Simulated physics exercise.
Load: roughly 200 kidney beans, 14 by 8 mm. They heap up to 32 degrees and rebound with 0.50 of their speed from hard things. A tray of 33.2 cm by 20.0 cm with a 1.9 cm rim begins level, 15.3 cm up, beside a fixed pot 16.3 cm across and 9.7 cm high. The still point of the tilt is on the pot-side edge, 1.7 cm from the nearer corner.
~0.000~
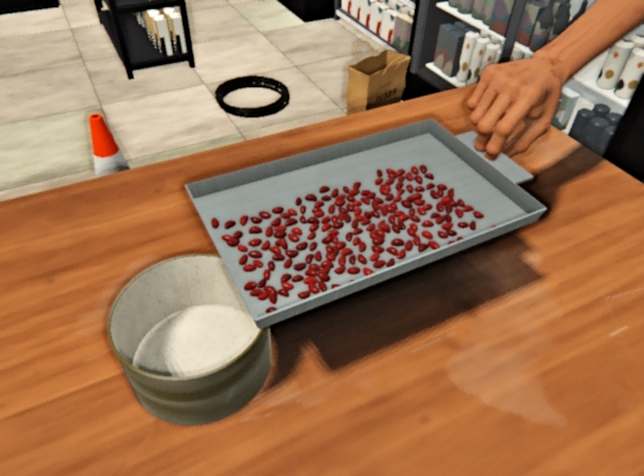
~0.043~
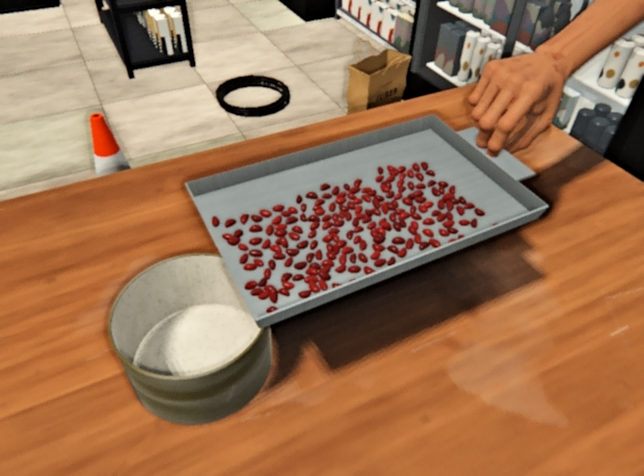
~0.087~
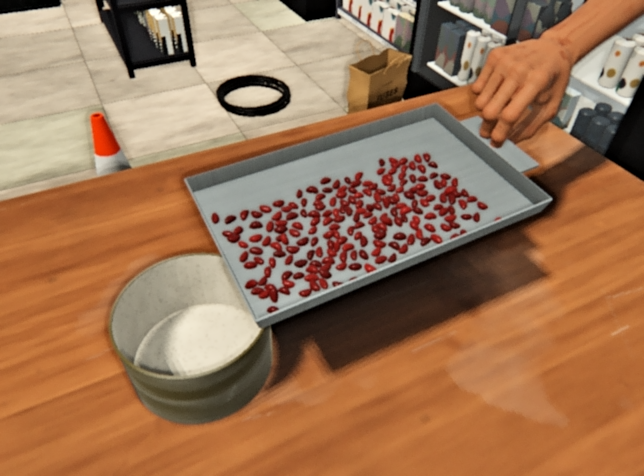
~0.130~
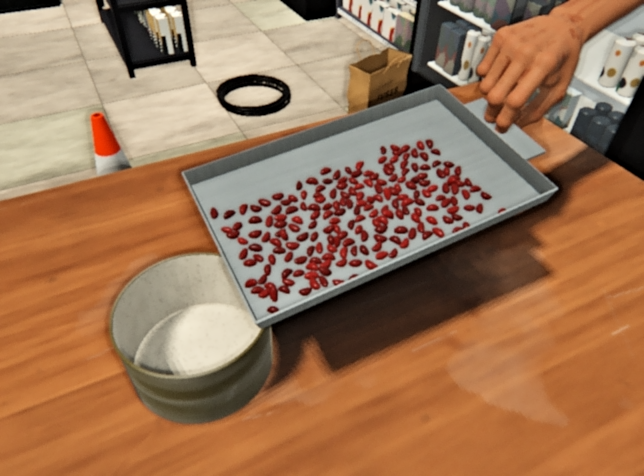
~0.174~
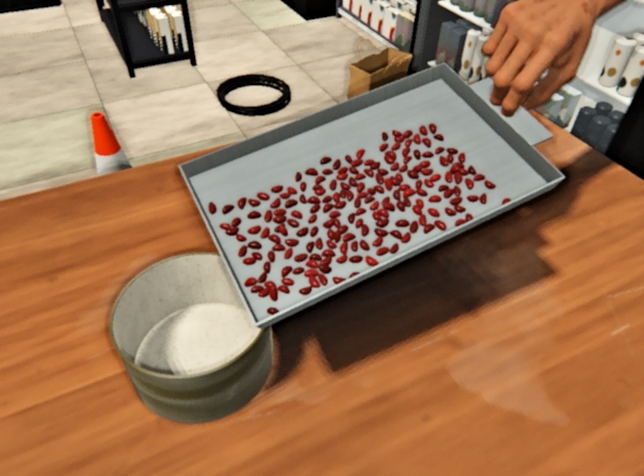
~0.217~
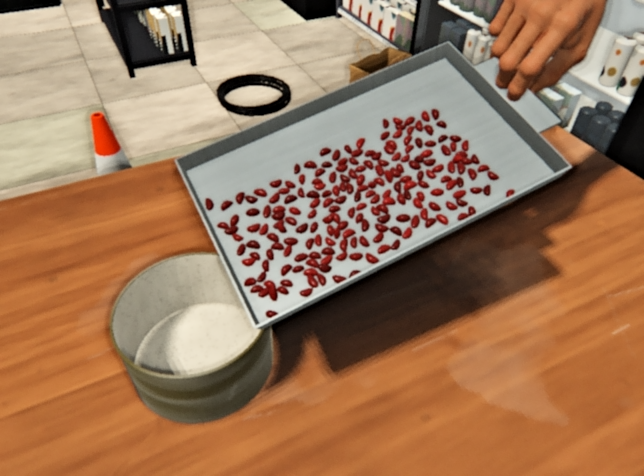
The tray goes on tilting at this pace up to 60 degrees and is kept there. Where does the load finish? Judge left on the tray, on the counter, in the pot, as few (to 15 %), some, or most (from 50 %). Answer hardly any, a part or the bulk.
Left on the tray: A part; on the counter: The bulk; in the pot: Hardly any.
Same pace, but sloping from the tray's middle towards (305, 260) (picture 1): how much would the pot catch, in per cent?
Some 15 per cent.
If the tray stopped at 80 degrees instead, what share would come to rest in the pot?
It would be near 0 per cent.
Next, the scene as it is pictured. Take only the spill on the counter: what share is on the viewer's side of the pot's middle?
Some 100 per cent.
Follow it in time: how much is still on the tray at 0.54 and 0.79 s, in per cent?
In turn: 100, 70.
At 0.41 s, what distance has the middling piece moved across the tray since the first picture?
Roughly 2 cm.
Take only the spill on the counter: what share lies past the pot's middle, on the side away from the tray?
Some 60 per cent.
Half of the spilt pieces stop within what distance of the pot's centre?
Some 18 cm.
Then, at 0.41 s, tilt 40 degrees; the tray holds 100 %, the pot 0 %.
After 0.54 s, tilt 55 degrees; the tray holds 100 %, the pot 0 %.
After 0.79 s, tilt 60 degrees; the tray holds 70 %, the pot 0 %.
At rest (2.5 s), tray 35 %, counter 65 %, pot 0 %.
